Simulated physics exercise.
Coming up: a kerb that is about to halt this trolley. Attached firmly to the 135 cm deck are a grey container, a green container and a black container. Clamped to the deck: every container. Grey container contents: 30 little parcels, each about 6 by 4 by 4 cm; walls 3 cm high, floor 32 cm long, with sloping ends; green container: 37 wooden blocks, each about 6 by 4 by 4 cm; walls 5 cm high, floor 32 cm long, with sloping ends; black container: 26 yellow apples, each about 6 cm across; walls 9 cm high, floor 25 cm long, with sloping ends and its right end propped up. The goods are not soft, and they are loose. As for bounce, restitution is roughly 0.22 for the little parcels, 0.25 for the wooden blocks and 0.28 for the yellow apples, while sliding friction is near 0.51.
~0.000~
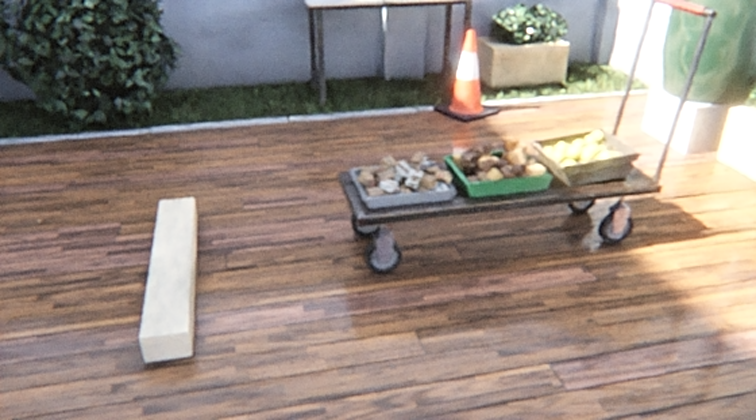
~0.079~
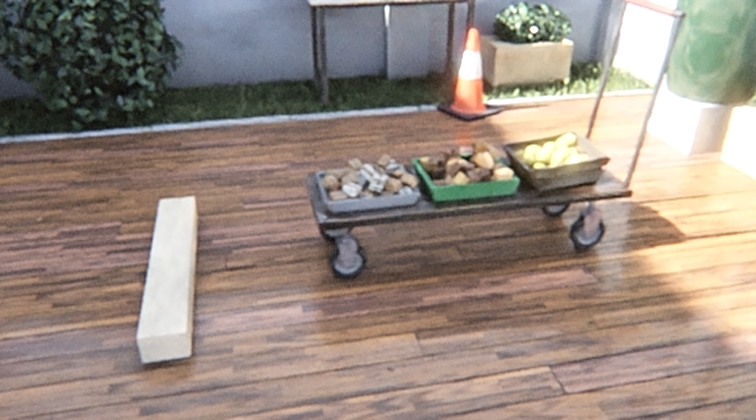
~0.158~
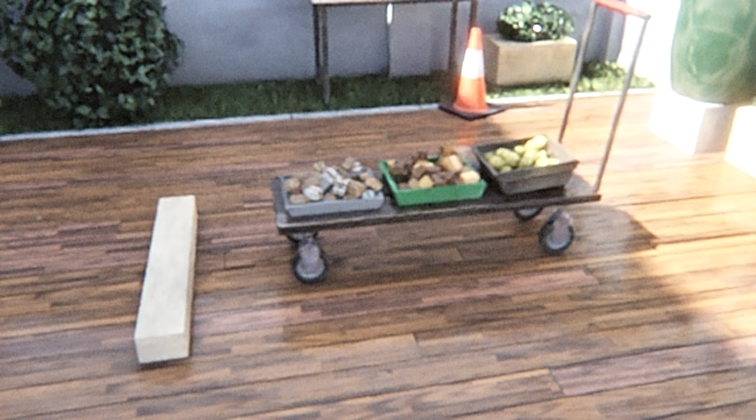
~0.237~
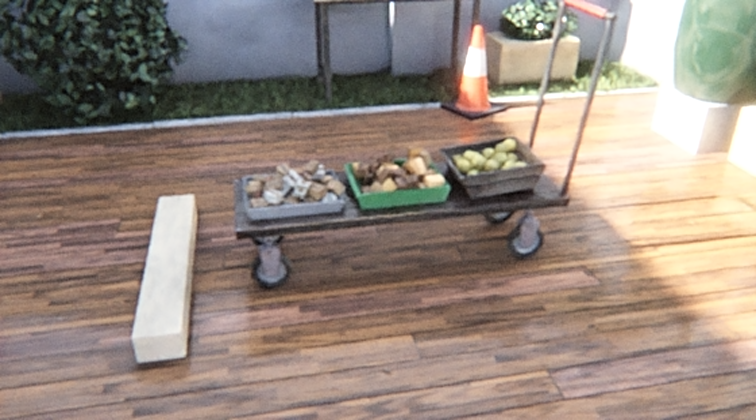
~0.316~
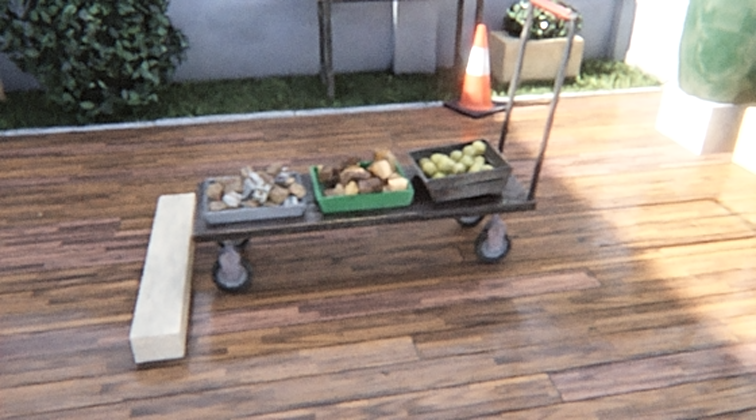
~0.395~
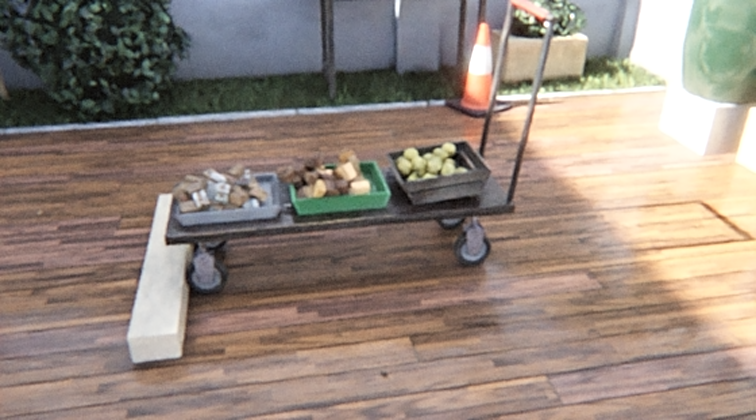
A flat trolley carrying a grey, a green and a black container of loose goods rolled steadily left across the wooden deck, past an orange cone, until its front end reached a pale beam.
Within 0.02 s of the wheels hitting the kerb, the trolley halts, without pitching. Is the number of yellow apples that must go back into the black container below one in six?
Yes, it stays below one in six.
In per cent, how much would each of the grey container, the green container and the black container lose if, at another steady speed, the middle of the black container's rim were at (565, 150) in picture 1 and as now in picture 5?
Result - grey container: 30 per cent; green container: 20 per cent; black container: 10 per cent.
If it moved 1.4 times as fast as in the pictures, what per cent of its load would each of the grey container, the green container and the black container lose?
Grey container 60, green container 40, black container 30 per cent.
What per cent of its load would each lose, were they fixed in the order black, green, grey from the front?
Grey container 30 %, green container 30 %, black container 10 %.
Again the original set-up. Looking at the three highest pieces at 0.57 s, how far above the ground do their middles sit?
50 cm.
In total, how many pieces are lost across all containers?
Roughly 20 pieces.
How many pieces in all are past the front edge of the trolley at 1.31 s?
I count about 12 pieces out front at that moment.
After 0.45 s, grey container 28 in, 2 out, green container 36 in, 1 out and black container 26 in, 0 out.
After 0.57 s, grey container 21 in, 9 out, green container 33 in, 4 out and black container 25 in, 1 out.
After 0.80 s, grey container 19 in, 11 out, green container 30 in, 7 out and black container 24 in, 2 out.
Final count (at 1.31 s), grey container 19 in, 11 out, green container 29 in, 8 out and black container 24 in, 2 out. Asked share, 2 of 26, 8 per cent.
